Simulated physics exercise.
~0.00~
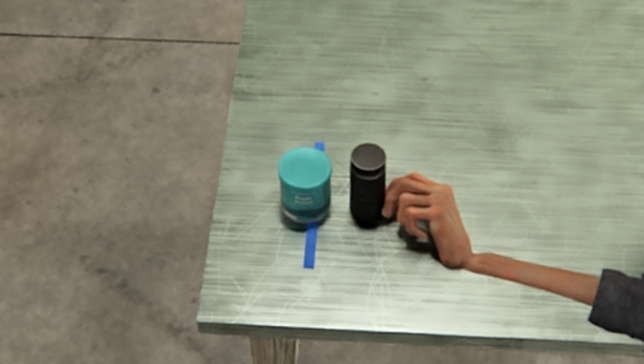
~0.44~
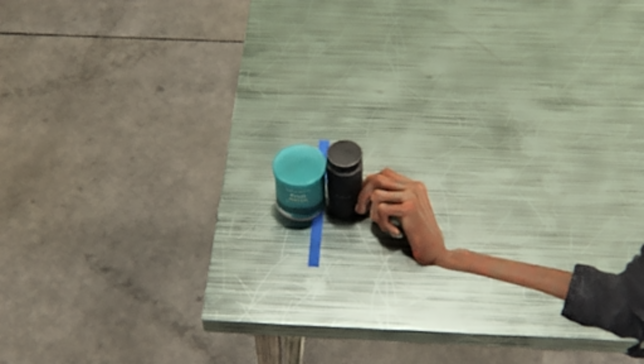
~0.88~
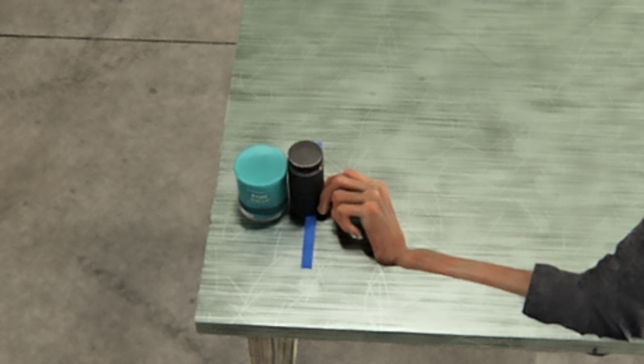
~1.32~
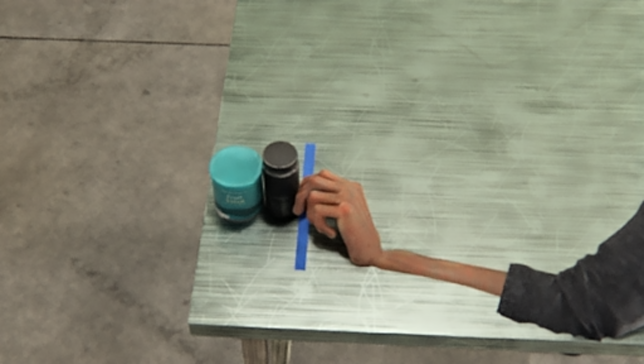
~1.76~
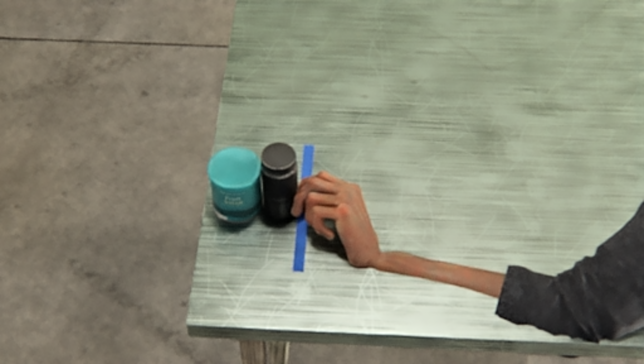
A pale green tabletop with its left end above a grey concrete floor is seen from above, through a slightly swaying view. A turquoise pot stands over a strip of blue tape near that end, with a black jar just to its right and a hand reaching in from a dark sleeve at the right. The fingertips push the black jar left until it meets the pot. Both then slide left together, the pot leaving the tape first and the jar crossing after it. The hand stops at the tape, and the pot rests upright near the table's left edge, still on top, beside the upright jar.
